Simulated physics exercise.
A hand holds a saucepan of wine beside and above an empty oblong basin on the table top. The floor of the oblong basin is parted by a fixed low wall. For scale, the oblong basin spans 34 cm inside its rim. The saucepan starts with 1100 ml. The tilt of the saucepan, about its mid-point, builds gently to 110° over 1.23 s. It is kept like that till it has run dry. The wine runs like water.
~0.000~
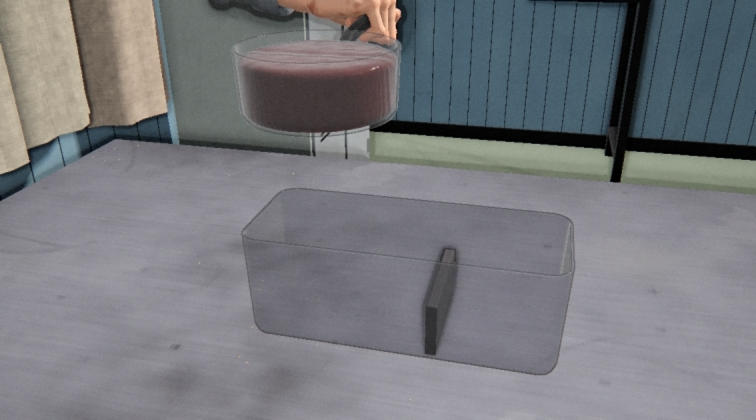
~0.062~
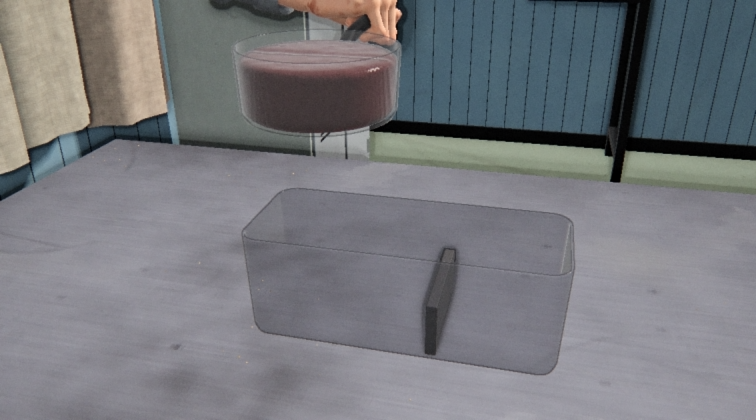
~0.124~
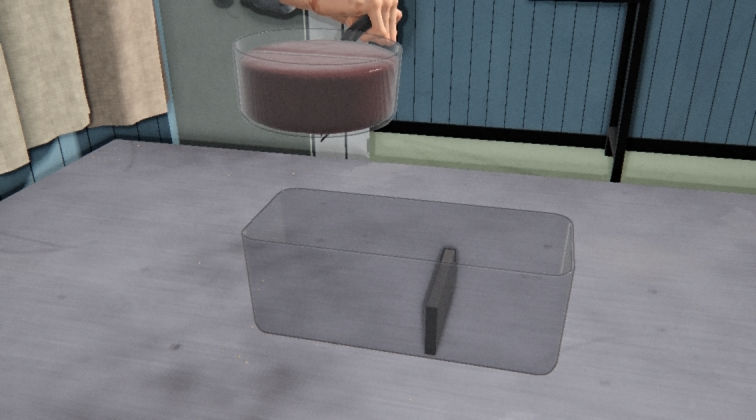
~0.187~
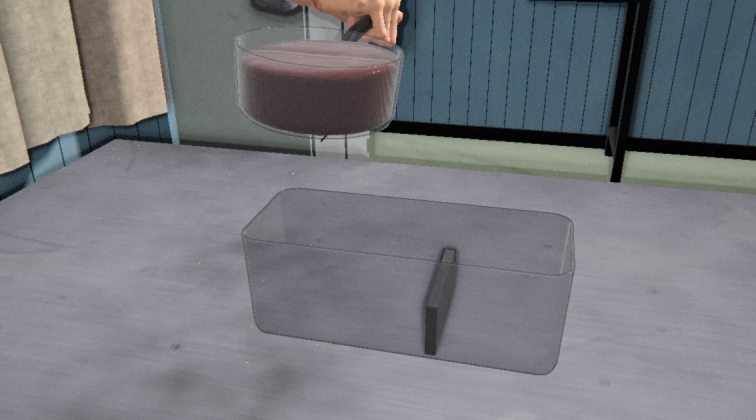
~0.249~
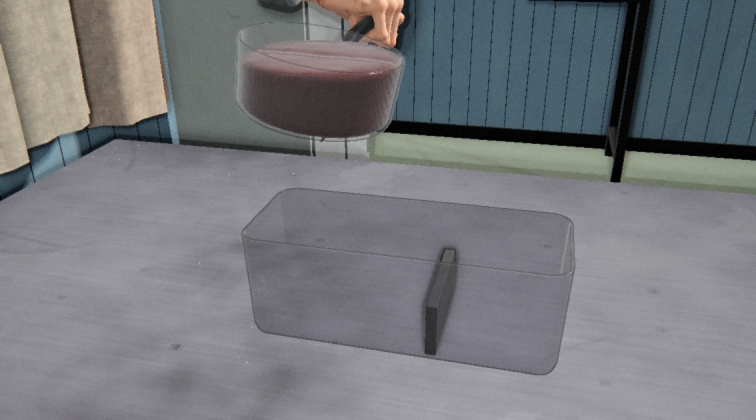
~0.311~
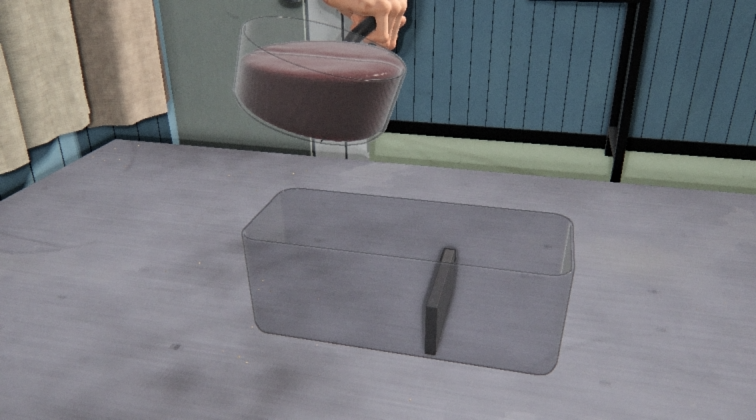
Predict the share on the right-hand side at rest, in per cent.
Roughly 62 per cent is past the wall.
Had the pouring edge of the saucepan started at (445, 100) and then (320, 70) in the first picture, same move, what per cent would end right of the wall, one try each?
First 75, then 5 per cent.
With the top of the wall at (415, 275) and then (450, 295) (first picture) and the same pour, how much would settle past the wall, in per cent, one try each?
First 75, then 50 per cent.
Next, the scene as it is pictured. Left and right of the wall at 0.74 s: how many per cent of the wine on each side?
Some 2 per cent left and 24 right.
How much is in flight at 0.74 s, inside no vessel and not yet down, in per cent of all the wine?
About 38 per cent.
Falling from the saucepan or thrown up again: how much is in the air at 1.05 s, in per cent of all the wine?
About 8 per cent.
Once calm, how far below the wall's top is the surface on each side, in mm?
Some 46 mm on the left and 16 mm on the right.
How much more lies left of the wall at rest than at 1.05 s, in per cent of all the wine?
About 10 per cent.
After 0.74 s the tilt is 72° and 34 per cent is still to pour, 2 is left of the wall and 24 right of it.
After 1.05 s the tilt is 104° and 5 per cent is still to pour, 26 is left of the wall and 60 right of it.
After 1.38 s the tilt is 110° and 0 per cent is still to pour, 35 is left of the wall and 62 right of it.
After 1.73 s the tilt is 110° and 0 per cent is still to pour, 36 is left of the wall and 62 right of it.
In the end 36 per cent lies left of the wall, 62 right of it and 3 outside.
